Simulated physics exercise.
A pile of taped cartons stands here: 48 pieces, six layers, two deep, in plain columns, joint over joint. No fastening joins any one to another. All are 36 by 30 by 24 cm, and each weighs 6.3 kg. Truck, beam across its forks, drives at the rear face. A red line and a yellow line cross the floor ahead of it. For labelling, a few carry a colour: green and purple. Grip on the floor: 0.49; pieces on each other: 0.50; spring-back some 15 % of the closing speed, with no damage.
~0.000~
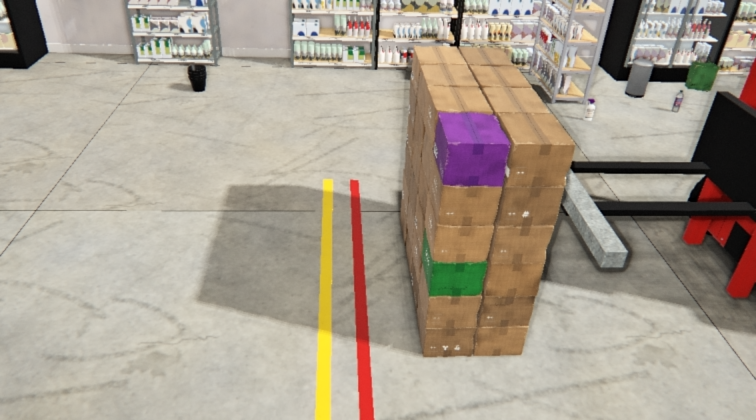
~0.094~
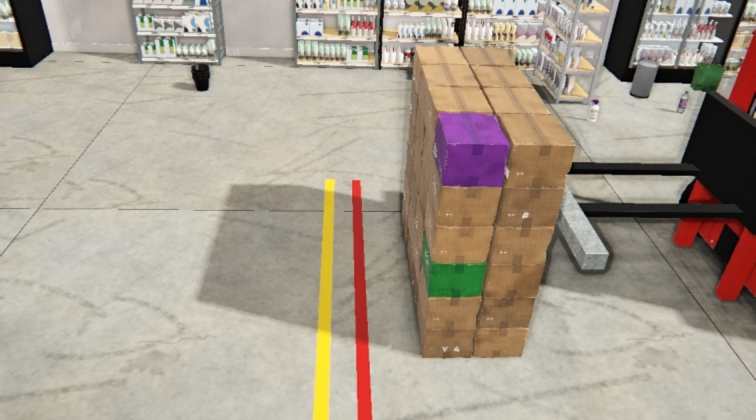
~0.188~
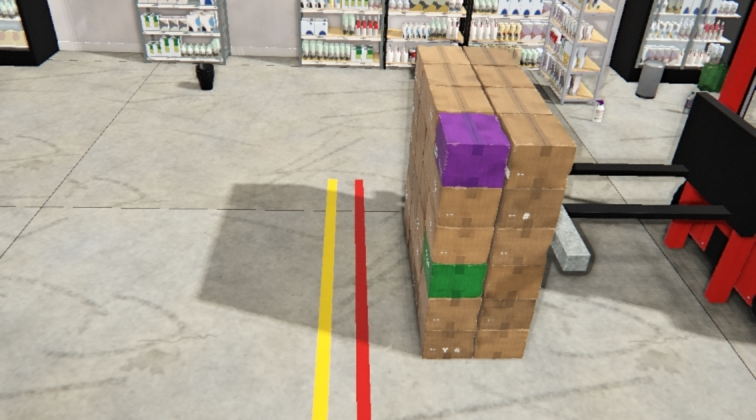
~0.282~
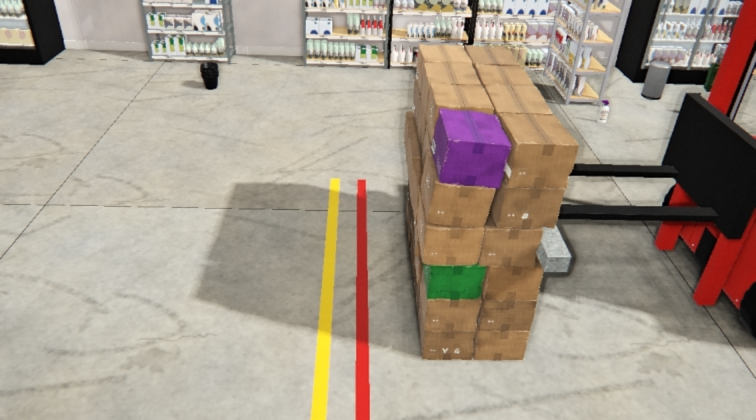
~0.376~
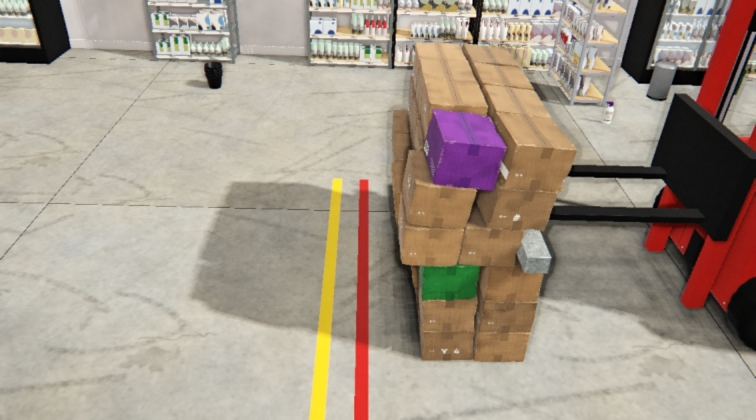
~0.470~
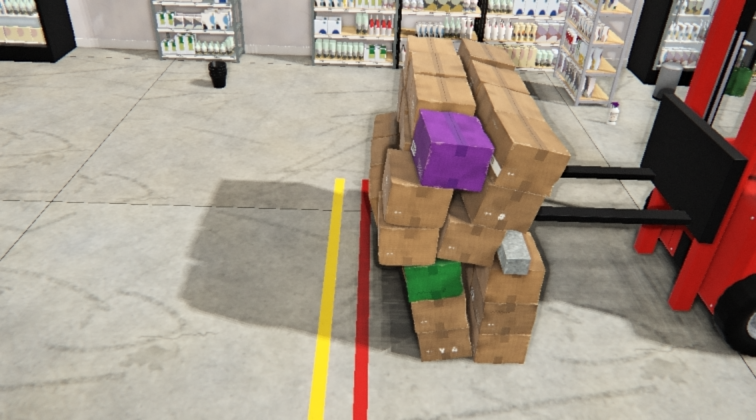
A tall stack of brown taped cartons, one purple near the top and one green lower down, stands on a grey concrete floor in a shop, seen from above. Yellow and red lines lie to its left, shelves of bottles behind, and a red and black forklift to the right. As the camera shifts slightly, the forklift drives a grey beam leftward into the stack, pushing cartons left and skewing them.
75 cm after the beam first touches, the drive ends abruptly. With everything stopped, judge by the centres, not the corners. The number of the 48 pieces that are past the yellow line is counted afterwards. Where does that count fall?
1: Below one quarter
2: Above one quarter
Above one quarter (2).
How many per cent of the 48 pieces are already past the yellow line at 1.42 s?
At that instant, 40 percent.
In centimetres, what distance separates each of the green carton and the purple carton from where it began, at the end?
The green one ends around 100 cm from its start and the purple one around 200 cm.
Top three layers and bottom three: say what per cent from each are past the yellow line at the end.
From above it's 60%, from below it's 20%.
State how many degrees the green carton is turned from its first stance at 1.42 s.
Roughly 90 degrees.
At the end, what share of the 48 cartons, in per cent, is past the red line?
I'd put it at around 55 per cent of them.
After 0.64 s, none of the 48 cartons past the yellow line, 37 disturbed; purple carton 31° from how it stood; green carton 28° from how it stood.
After 0.88 s, 5 of the 48 cartons past the yellow line; green carton 60° from how it stood, 25 cm lower; purple carton 15° from how it stood, 37 cm lower.
After 1.42 s, 19 of the 48 cartons past the yellow line; green carton on its side; purple carton 16° from how it stood, 1.02 m lower.
In the end (2.7 s), 19 of the 48 cartons past the yellow line; green carton on its side; purple carton 1.18 m lower. That is 40 per cent. From the last view, middles, green carton near (303, 322), purple carton near (167, 324).
